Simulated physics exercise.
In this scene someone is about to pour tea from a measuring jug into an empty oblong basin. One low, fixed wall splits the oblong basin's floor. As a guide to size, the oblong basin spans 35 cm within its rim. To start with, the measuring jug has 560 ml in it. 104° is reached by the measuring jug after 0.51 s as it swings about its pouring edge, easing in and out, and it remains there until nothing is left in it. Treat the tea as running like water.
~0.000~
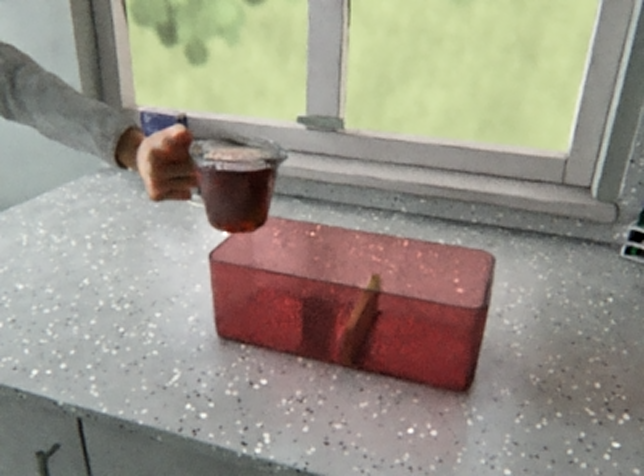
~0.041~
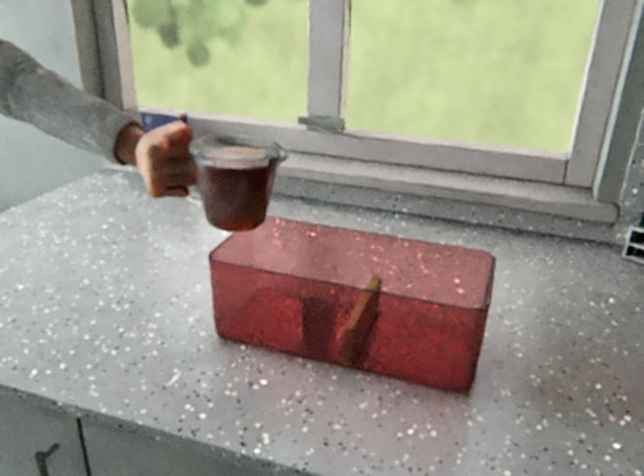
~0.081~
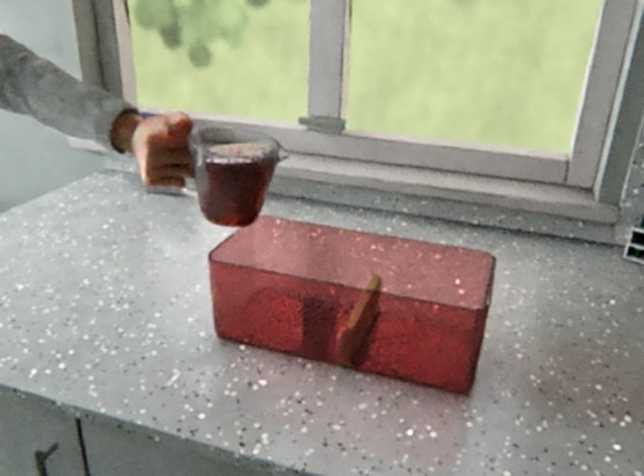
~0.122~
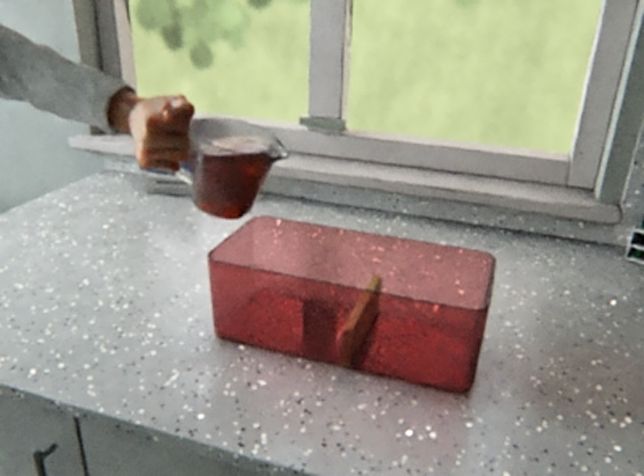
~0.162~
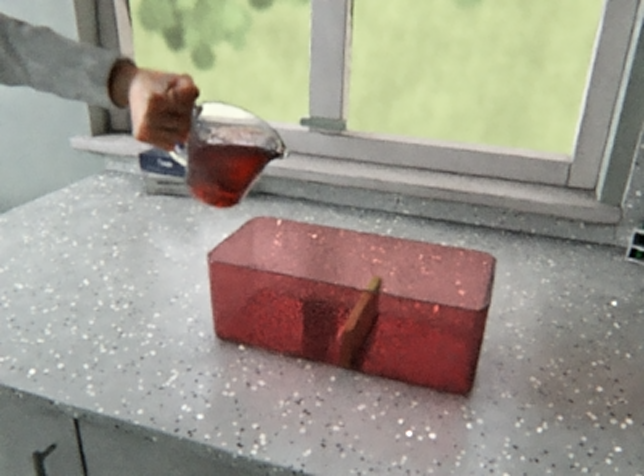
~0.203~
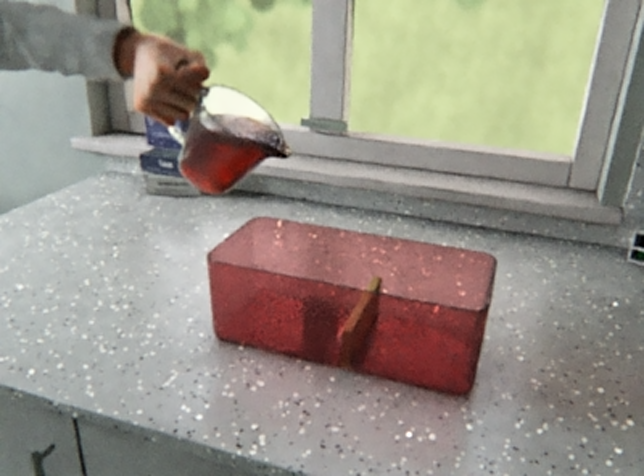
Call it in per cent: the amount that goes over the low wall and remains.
I would put it at about 49 per cent.
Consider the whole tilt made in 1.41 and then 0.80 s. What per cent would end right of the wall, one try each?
Try 1: 10 %; try 2: 40 %.
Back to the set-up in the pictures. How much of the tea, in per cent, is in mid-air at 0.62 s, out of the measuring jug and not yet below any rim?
It comes to some 26 percent of the total.
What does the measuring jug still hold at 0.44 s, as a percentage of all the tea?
Around 52 in a hundred.
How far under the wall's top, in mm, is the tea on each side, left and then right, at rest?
Measured: Left around 46 mm, right around 42 mm.
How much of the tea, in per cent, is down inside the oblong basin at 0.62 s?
Near 70 per cent of the total.
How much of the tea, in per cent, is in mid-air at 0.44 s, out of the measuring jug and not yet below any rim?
Estimate: About 42 % of all of it.
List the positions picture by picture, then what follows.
In the first frame, it leans 0°; its right rim is at (289, 157); the tea meets the walls at (203, 154) and (277, 164); the oblong basin's rim runs from (232, 236) to (492, 281); the wall's top is at (364, 300).
In the second frame, it leans 2°; its right rim is at (289, 157); the tea meets the walls at (202, 154) and (277, 163).
In the third frame, it leans 6°; its right rim is at (289, 157); the tea meets the walls at (202, 151) and (277, 157).
In the fourth frame, it leans 14°; its right rim is at (288, 157); the tea meets the walls at (200, 144) and (279, 152).
In the fifth frame, it leans 24°; its right rim is at (288, 157); the tea meets the walls at (200, 132) and (284, 152).
In the sixth frame, it leans 36°; its right rim is at (287, 157); the tea meets the walls at (196, 125) and (284, 147); 2 per cent is over the edge.
By 0.44 s the tilt is 100° and 52 per cent is still to pour, 6 is left of the wall and 0 right of it.
By 0.62 s the tilt is 104° and 4 per cent is still to pour, 32 is left of the wall and 37 right of it.
By 0.81 s the tilt is 104° and 0 per cent is still to pour, 42 is left of the wall and 50 right of it.
By 1.01 s the tilt is 104° and 0 per cent is still to pour, 47 is left of the wall and 49 right of it.
At rest 47 per cent lies left of the wall, 49 right of it and 4 outside.
